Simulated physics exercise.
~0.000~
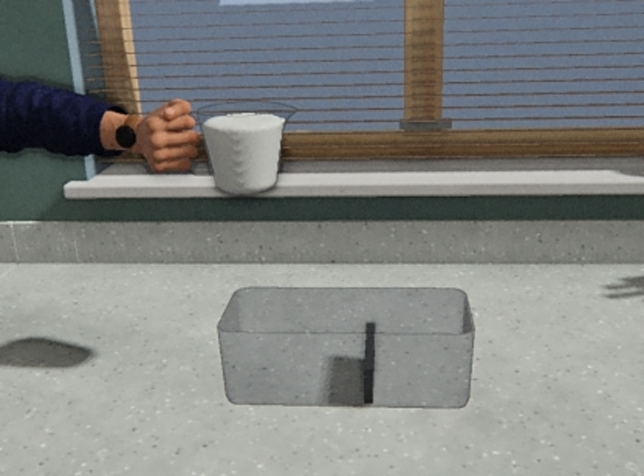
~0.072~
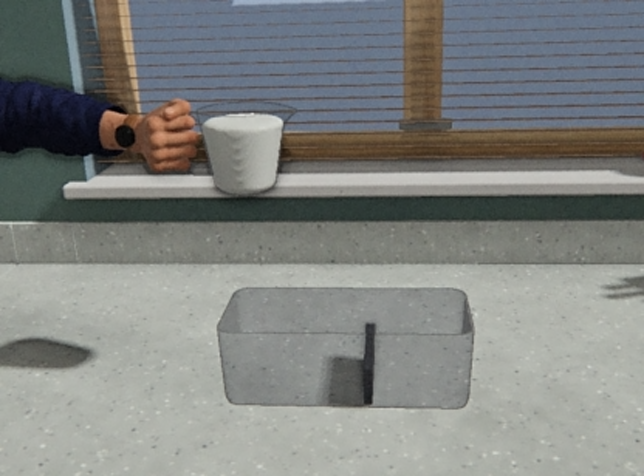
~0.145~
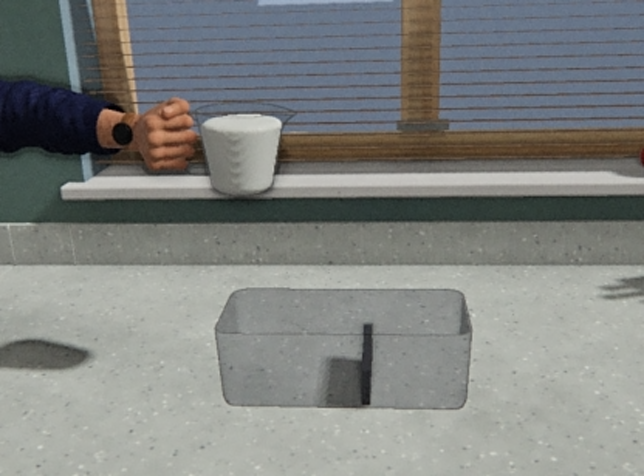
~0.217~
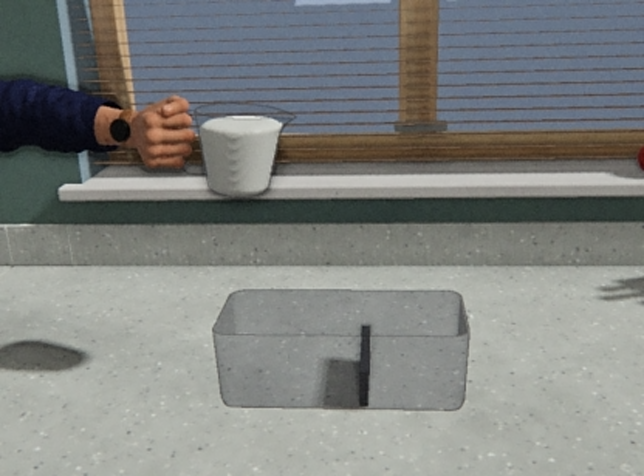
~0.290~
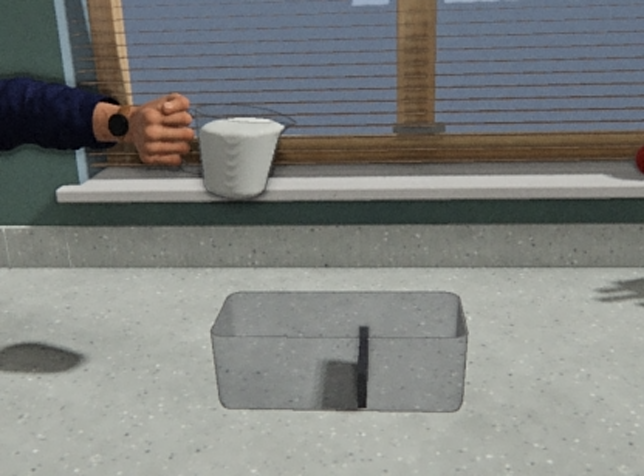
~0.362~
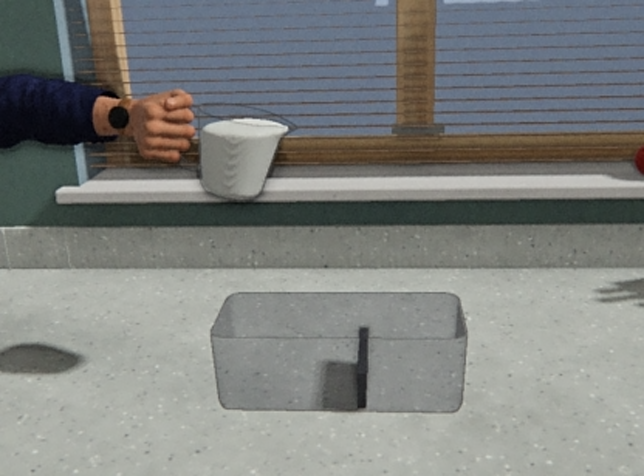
A fist in a dark blue sleeve with a black watch is at the left, seen from the front across a speckled pale counter before a wood-framed window with blinds. A clear measuring jug of white milk is beside it, above an empty grey see-through basin with a dark upright divider. The jug slowly leans rightwards while the view drifts very slightly.
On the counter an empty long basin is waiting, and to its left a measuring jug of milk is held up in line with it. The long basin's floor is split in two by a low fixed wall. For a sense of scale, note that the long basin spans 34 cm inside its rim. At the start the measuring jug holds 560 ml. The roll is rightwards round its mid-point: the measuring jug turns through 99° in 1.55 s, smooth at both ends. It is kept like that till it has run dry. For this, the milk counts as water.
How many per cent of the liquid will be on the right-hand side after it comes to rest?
Some 45 per cent will be on the right-hand side.
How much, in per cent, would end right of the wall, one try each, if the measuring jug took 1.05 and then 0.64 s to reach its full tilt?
Try 1: Approx. 40 %; try 2: Approx. 25 %.
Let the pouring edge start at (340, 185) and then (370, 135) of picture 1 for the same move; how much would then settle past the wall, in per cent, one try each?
Roughly 75 per cent the first time and 95 per cent the second.
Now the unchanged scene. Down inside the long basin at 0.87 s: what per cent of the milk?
Some 8 per cent.
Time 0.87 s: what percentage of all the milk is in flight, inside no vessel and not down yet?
Some 22 per cent, I reckon.
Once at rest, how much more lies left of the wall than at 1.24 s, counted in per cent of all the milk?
Close to 34% of the whole.
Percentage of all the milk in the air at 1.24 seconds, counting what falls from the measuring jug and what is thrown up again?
It comes to some 24 percent of the total.
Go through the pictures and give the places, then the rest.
In the first picture, it leans 0°; its right rim is at (298, 109); the milk meets the walls at (204, 121) and (285, 120); the long basin's rim runs from (227, 310) to (470, 311); the wall's top is at (369, 346).
In the second picture, it leans 1°; its right rim is at (298, 110); the milk meets the walls at (204, 121) and (284, 120).
In the third picture, it leans 2°; its right rim is at (297, 113); the milk meets the walls at (203, 122) and (283, 122).
In the fourth picture, it leans 5°; its right rim is at (296, 116); the milk meets the walls at (202, 124) and (283, 124).
In the fifth picture, it leans 8°; its right rim is at (297, 122); the milk meets the walls at (202, 126) and (284, 125).
In the sixth picture, it leans 13°; its right rim is at (298, 127); the milk meets the walls at (203, 127) and (288, 127).
Then, 0.87 s in, the tilt is 59° and 70 per cent is still to pour, 2 is left of the wall and 5 right of it.
Then, 1.24 s in, the tilt is 90° and 18 per cent is still to pour, 18 is left of the wall and 41 right of it.
Then, 1.63 s in, the tilt is 99° and 0 per cent is still to pour, 49 is left of the wall and 44 right of it.
Then, 2.05 s in, the tilt is 99° and 0 per cent is still to pour, 51 is left of the wall and 45 right of it.
Finally, 51 per cent lies left of the wall, 45 right of it and 4 outside.
